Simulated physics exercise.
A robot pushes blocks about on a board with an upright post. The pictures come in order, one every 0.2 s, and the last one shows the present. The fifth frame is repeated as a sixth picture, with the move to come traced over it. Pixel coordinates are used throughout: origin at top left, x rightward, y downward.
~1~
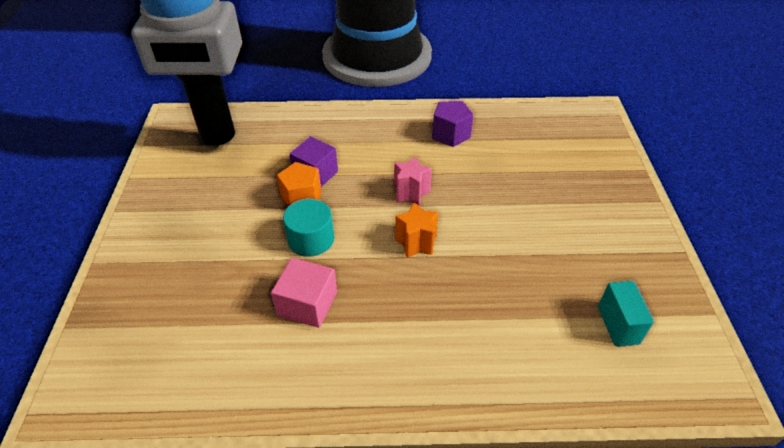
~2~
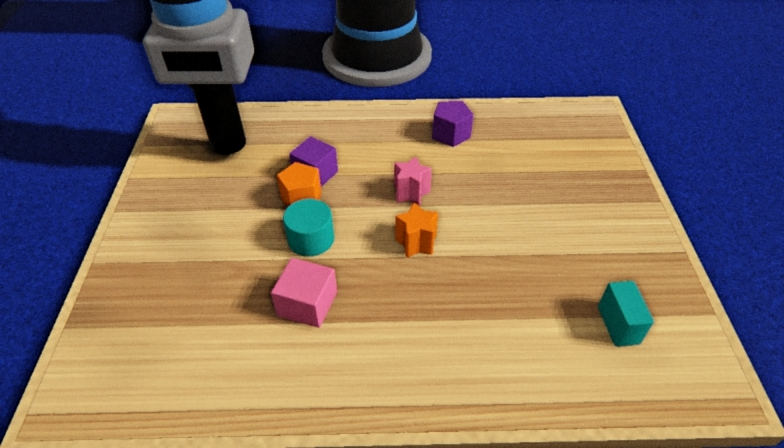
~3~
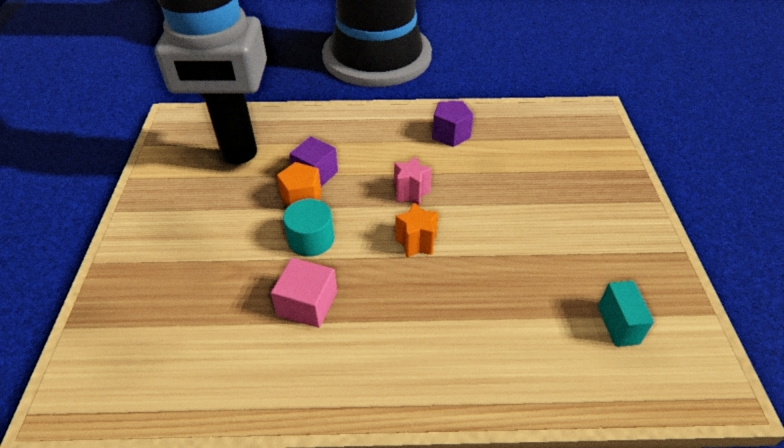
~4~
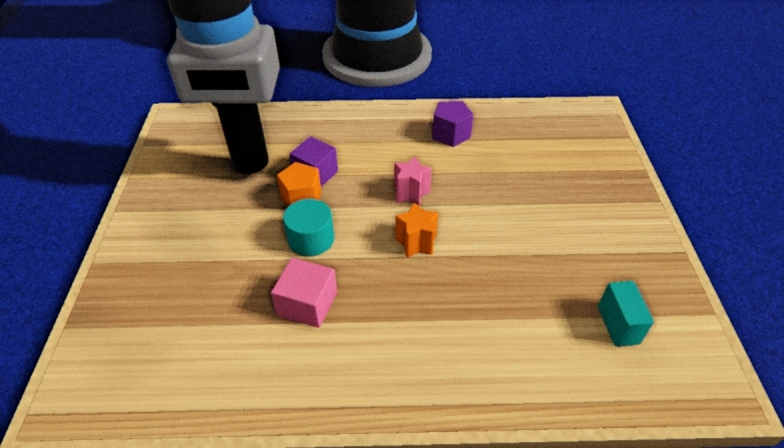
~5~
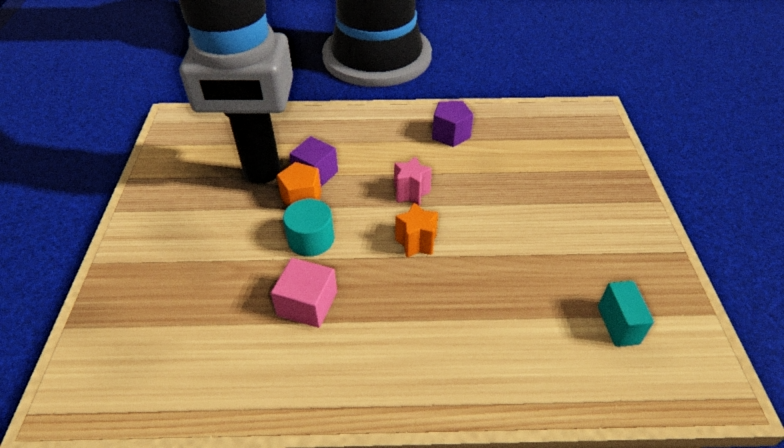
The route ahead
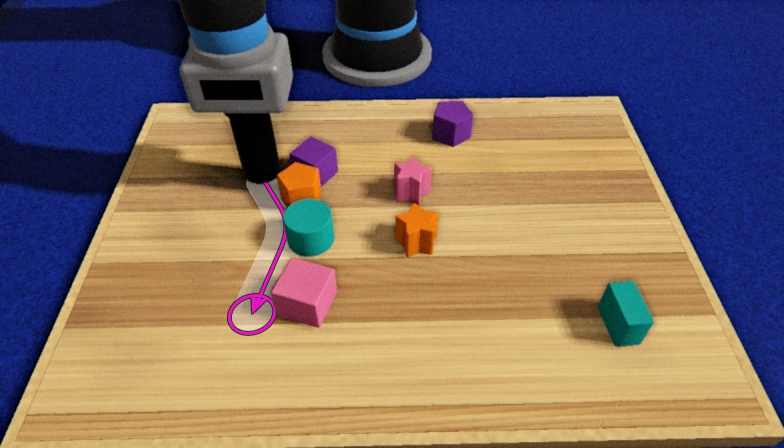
The footage shows a robot arm lowering a black upright post diagonally down and to the right across a wooden board, drawing near the orange five-sided block and a purple block, while all the coloured blocks stay still.
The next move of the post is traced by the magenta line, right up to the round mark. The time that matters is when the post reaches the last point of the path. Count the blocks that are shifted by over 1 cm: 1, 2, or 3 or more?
I'm going with two.
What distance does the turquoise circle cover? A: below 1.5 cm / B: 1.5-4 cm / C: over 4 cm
(B)
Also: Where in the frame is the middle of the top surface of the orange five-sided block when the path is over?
Answer: (318, 184).
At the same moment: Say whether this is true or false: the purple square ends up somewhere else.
False.
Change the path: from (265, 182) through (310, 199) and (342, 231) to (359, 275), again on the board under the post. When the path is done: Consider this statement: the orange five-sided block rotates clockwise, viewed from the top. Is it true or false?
False - the claim does not hold.
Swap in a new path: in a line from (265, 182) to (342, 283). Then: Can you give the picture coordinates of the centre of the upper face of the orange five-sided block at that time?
So, by the moment the path ends, you'll find the top centre of the orange five-sided block at (328, 185).
Drawn move, from (265, 182) via (285, 217) and (275, 262), ending at (252, 314).
The first path, step by step. One third of the way, post (283, 208); orange five-sided block (318, 184), turned 55° anticlockwise.
Two thirds of the way, post (272, 253); orange five-sided block (318, 184), turned 55° anticlockwise; turquoise circle (320, 232).
At the end, post (249, 305); orange five-sided block (318, 184), turned 55° anticlockwise; pink square still; turquoise circle (320, 232); purple square still.
